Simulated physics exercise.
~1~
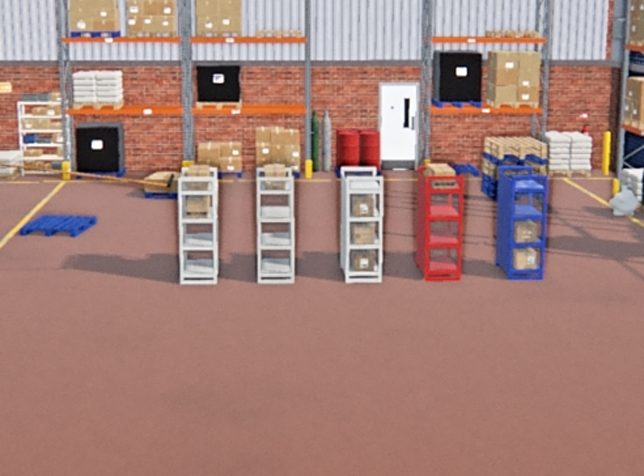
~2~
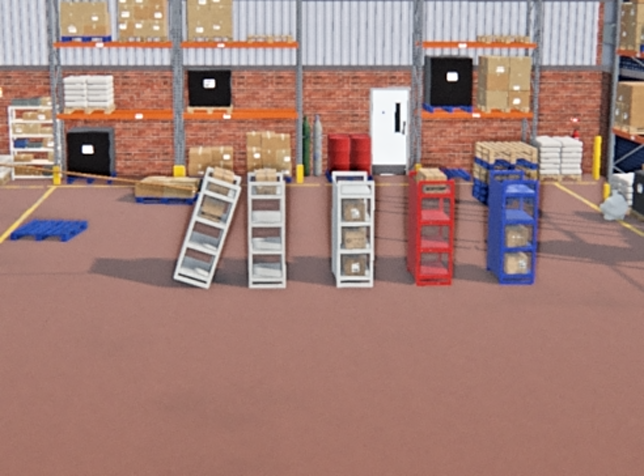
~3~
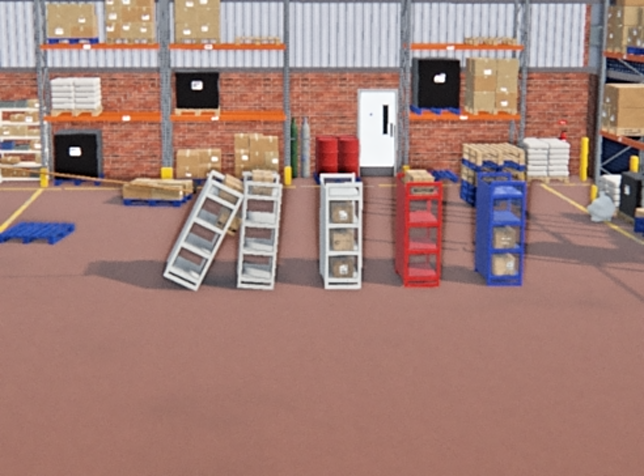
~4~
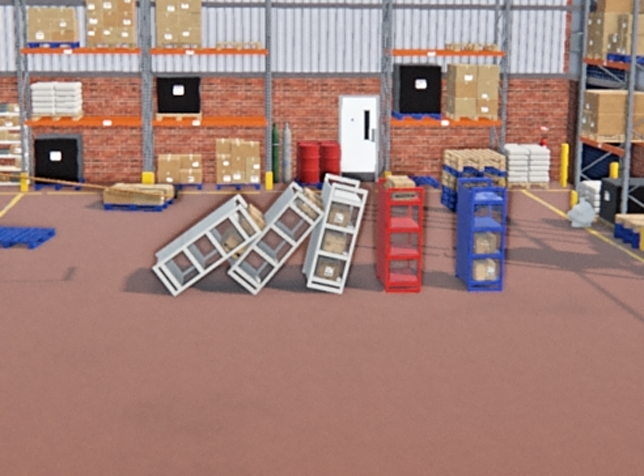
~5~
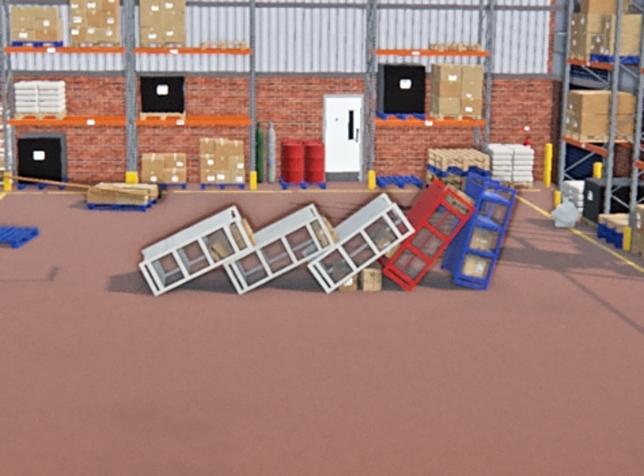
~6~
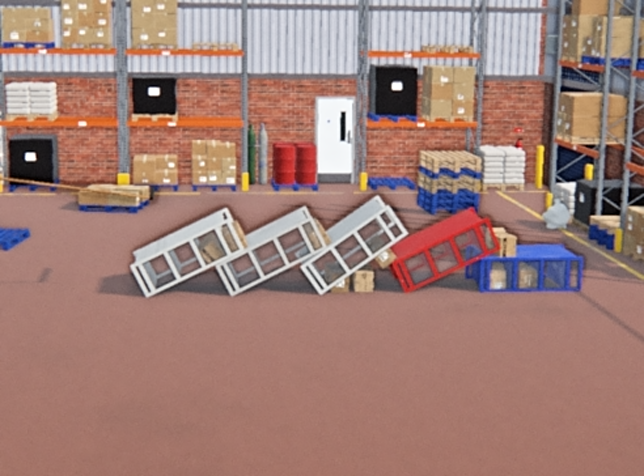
The leftmost white shelf unit tips right, toppling all the others until the blue one lies flat.
